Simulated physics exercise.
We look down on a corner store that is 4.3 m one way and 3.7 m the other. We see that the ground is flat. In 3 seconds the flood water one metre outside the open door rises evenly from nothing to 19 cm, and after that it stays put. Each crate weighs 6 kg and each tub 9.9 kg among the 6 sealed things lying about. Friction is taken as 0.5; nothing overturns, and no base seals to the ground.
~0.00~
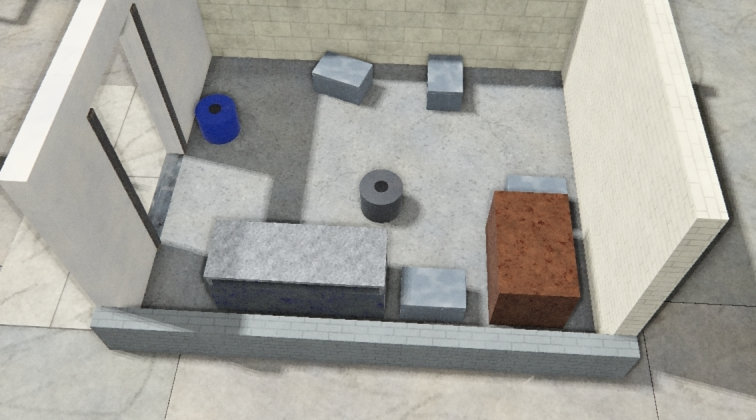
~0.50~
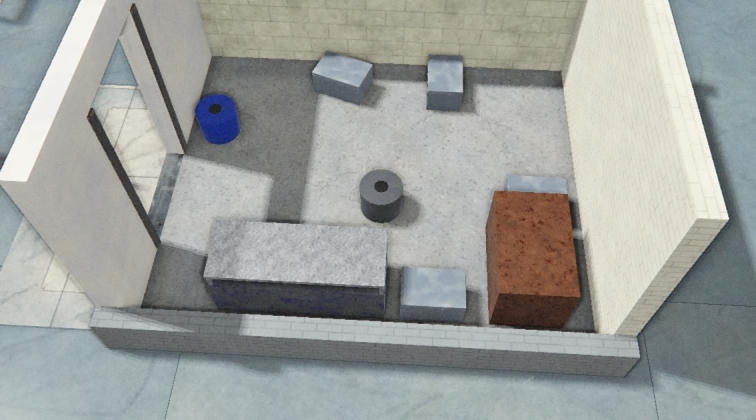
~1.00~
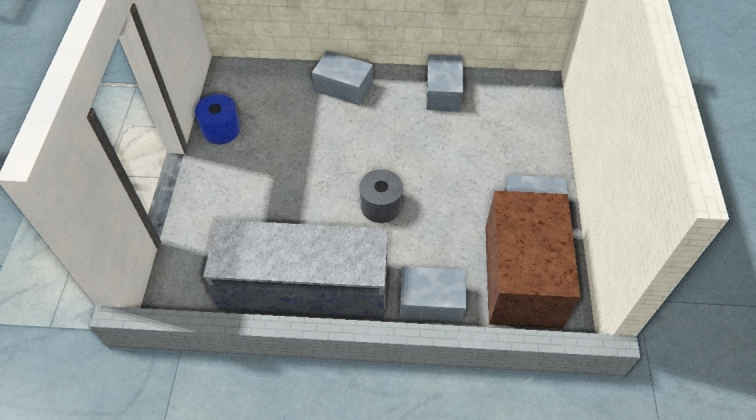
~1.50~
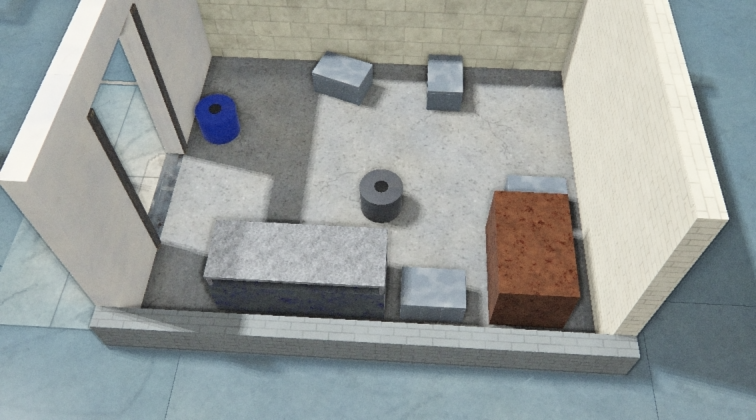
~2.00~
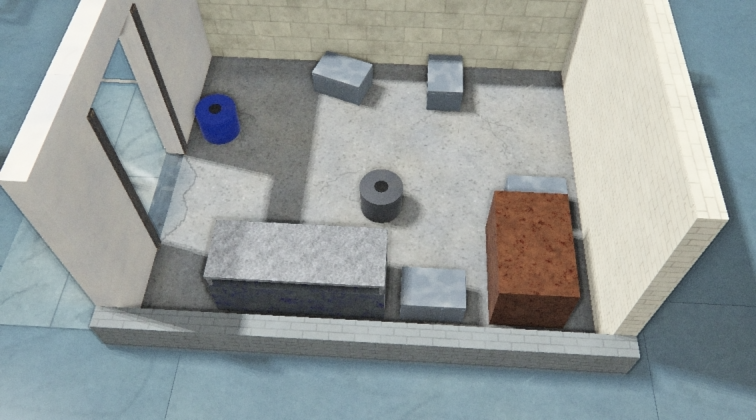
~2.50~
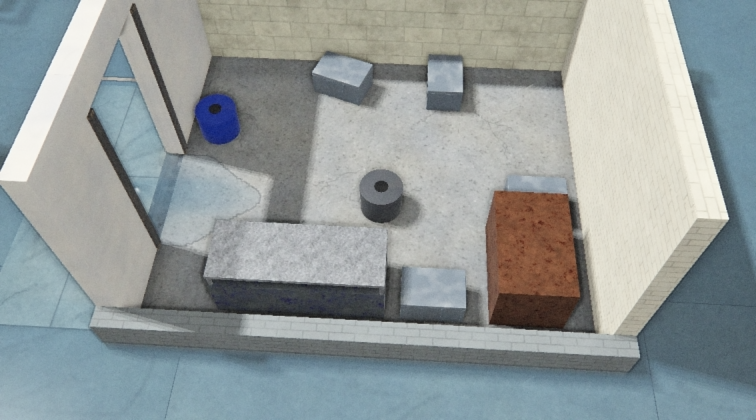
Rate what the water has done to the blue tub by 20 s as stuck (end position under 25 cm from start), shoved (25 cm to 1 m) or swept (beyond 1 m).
The blue tub is swept.
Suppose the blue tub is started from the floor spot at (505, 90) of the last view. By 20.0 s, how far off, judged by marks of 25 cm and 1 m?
Well, it gets shoved far.
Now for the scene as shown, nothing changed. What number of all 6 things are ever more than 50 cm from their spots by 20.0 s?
The answer here is 5.
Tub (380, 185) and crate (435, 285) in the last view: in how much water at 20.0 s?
First about 15 cm, second about 14 cm.
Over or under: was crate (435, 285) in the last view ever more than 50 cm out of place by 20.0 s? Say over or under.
The shift stays smaller.
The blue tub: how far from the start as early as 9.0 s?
About 0 cm out of place.
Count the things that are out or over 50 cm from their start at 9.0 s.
The count is 2.
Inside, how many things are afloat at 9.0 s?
I get 5.
After 4.0 s the blue tub is near (215, 109), 0.0 m from its start, aground; 0 afloat.
After 9.0 s the blue tub is near (215, 109), 0.0 m from its start, aground; 5 afloat.
After 16.0 s the blue tub is near (427, 138), 2.4 m from its start, afloat; 6 afloat.
After 20.0 s the blue tub is near (352, 89), 1.5 m from its start, afloat; 6 afloat.
